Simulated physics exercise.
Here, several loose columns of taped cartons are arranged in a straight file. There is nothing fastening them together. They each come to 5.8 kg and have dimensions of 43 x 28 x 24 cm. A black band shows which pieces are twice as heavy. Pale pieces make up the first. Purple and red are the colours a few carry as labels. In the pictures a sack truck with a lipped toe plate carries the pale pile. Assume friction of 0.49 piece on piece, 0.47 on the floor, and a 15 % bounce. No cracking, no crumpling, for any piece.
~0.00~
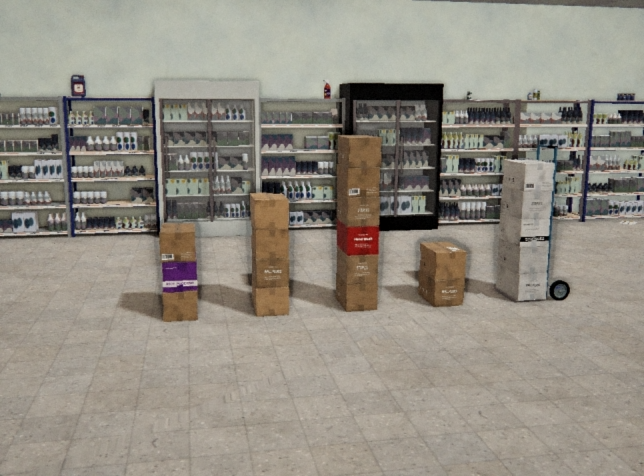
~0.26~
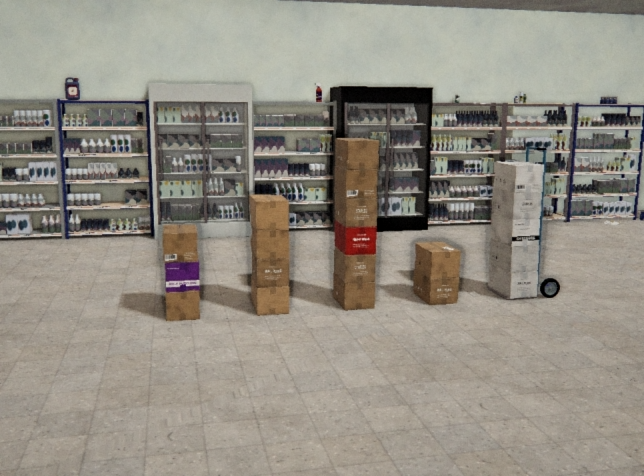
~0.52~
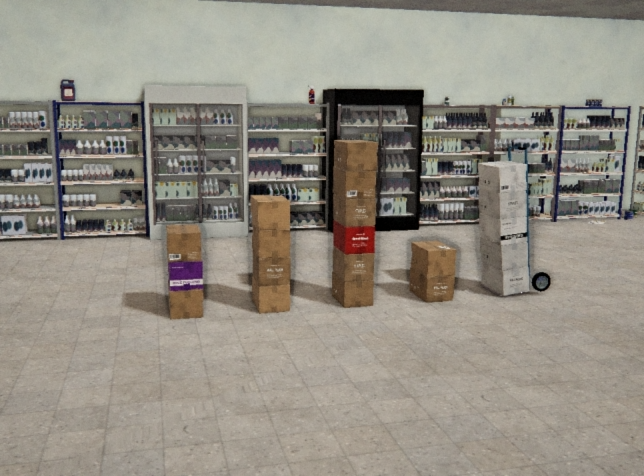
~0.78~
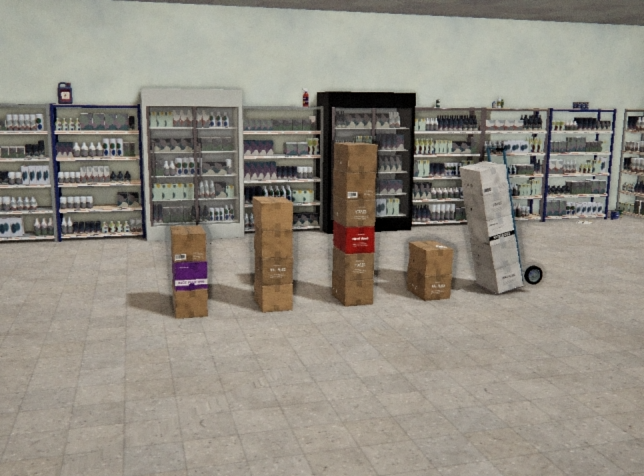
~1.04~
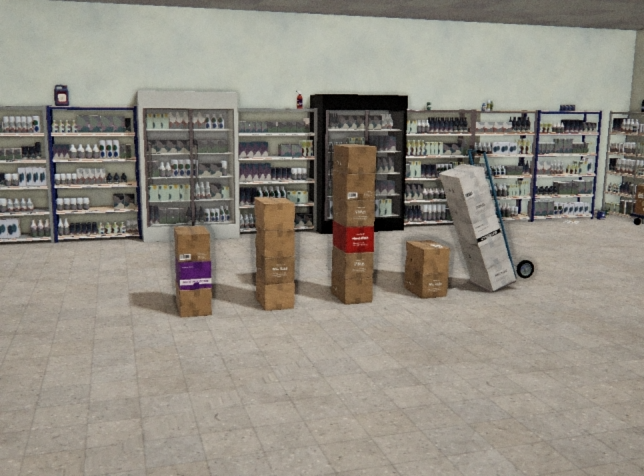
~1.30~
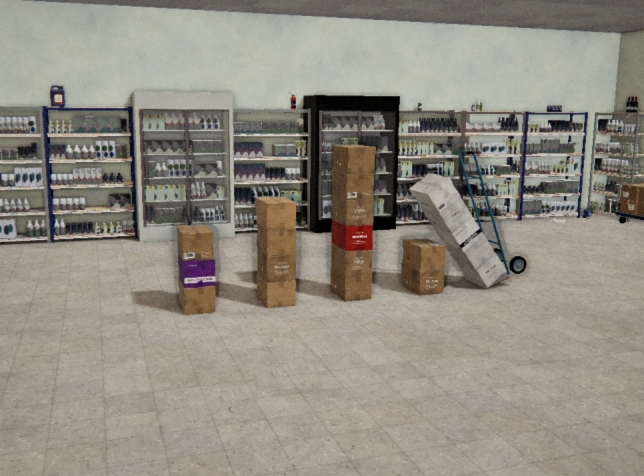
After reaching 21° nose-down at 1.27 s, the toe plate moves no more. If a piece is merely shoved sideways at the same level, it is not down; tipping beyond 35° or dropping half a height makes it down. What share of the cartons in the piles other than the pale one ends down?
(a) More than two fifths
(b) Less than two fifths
(b) Less than two fifths.
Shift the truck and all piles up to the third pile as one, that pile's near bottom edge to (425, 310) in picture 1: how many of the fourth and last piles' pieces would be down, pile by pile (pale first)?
In that case fourth pile 0 and last pile 0.
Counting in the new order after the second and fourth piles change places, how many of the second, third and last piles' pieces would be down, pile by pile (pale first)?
After the swap, the second pile would have 4 down, the third 6 and the last 0.
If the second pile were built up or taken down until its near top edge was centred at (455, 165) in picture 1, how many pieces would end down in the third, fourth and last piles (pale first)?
Down by pile: Third 6, fourth 4, last 3.
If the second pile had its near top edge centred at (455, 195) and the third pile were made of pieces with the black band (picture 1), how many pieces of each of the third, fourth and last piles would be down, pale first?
Result: Third pile 6, fourth pile 4, last pile 3.
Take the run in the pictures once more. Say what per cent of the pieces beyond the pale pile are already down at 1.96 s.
It's 0 percent at that point.
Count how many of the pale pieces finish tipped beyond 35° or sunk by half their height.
Exactly 5 of the pale pieces.
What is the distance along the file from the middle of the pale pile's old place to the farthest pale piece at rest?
Distance: Near 130 cm.
Around 1.38 s, 5 of the pale pile down; none of the 15 other cartons down.
Around 1.54 s, 5 of the pale pile down; none of the 15 other cartons down, 1 disturbed.
Around 1.74 s, 5 of the pale pile down; none of the 15 other cartons down, 3 disturbed; red carton displaced 26 mm.
Around 1.96 s, 5 of the pale pile down; none of the 15 other cartons down, 3 disturbed; red carton displaced 23 mm.
Finally (2.4 s), 5 of the pale pile down; 1 of the 15 other cartons down; red carton displaced 31 mm; purple carton unmoved. That is 7 per cent. Seen by the last camera, middles, red carton near (349, 235), purple carton near (196, 269).
